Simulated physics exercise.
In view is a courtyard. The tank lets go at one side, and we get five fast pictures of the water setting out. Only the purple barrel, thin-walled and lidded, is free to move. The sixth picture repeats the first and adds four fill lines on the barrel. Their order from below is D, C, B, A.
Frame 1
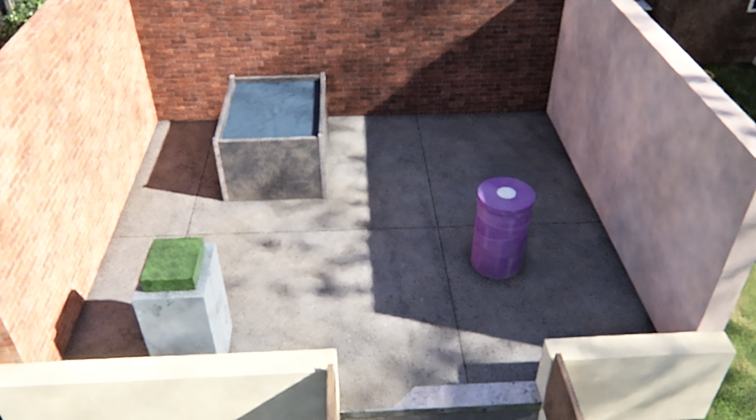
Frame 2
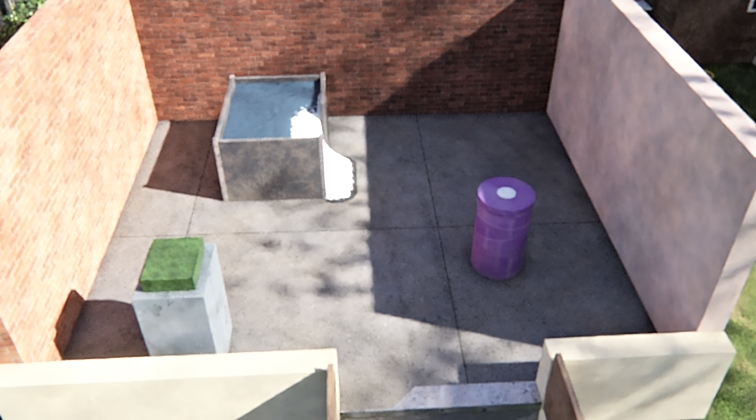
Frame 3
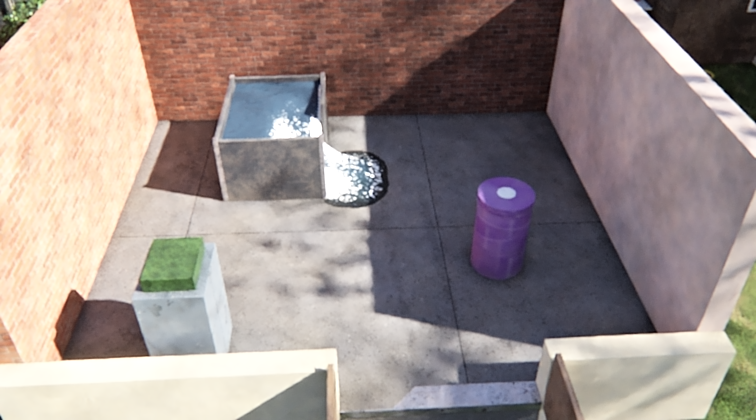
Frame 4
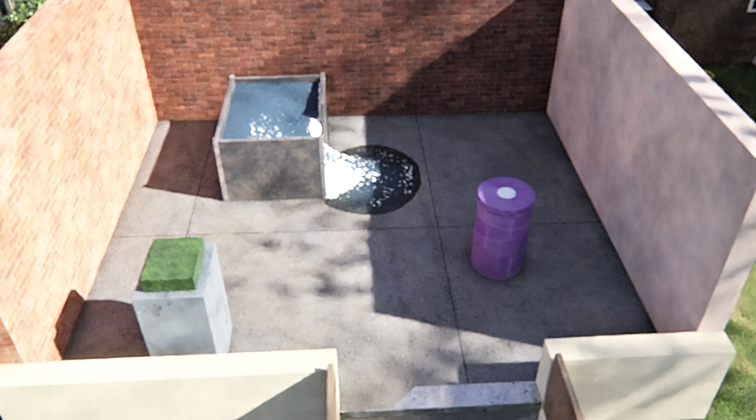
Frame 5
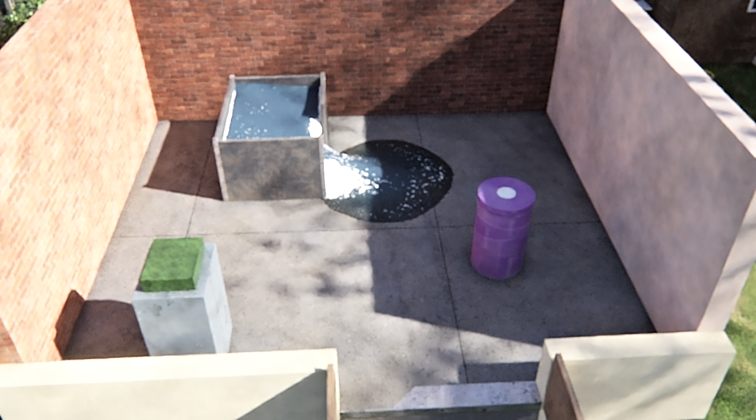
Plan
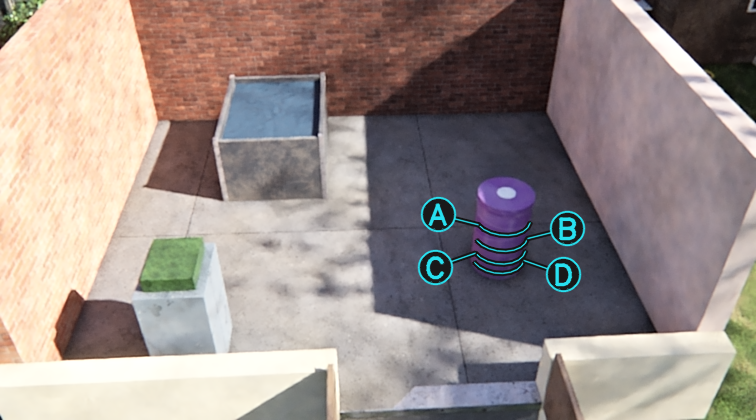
In a walled courtyard, water pours from a full tank and spreads rightward across the ground.
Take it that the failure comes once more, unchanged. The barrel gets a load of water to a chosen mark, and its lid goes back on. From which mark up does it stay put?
It is C.
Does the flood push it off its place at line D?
Yes.
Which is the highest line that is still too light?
It is D.
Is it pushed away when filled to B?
No, that is safe.
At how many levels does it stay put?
Three of the four.
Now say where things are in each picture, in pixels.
Lid of the purple barrel at (505, 193); tank full, its middle at (274, 111); open gate at (441, 348).
Water covers 1 % of the ground, mostly out of sight from here.
Water covers 3 % of the ground and is seen nearest the barrel at (380, 192).
Water covers 5 % of the ground and is seen nearest the barrel at (392, 203).
Lid of the purple barrel at (505, 193); water covers 8 % of the ground and is seen nearest the barrel at (423, 206).
On the marked copy, A at (508, 235); B at (505, 251); C at (504, 264); D at (502, 273); from the bottom up D, C, B, A.
With A, it does not move.
With B, it does not move.
With C, it does not move.
With D, it is pushed about twice its own width away.
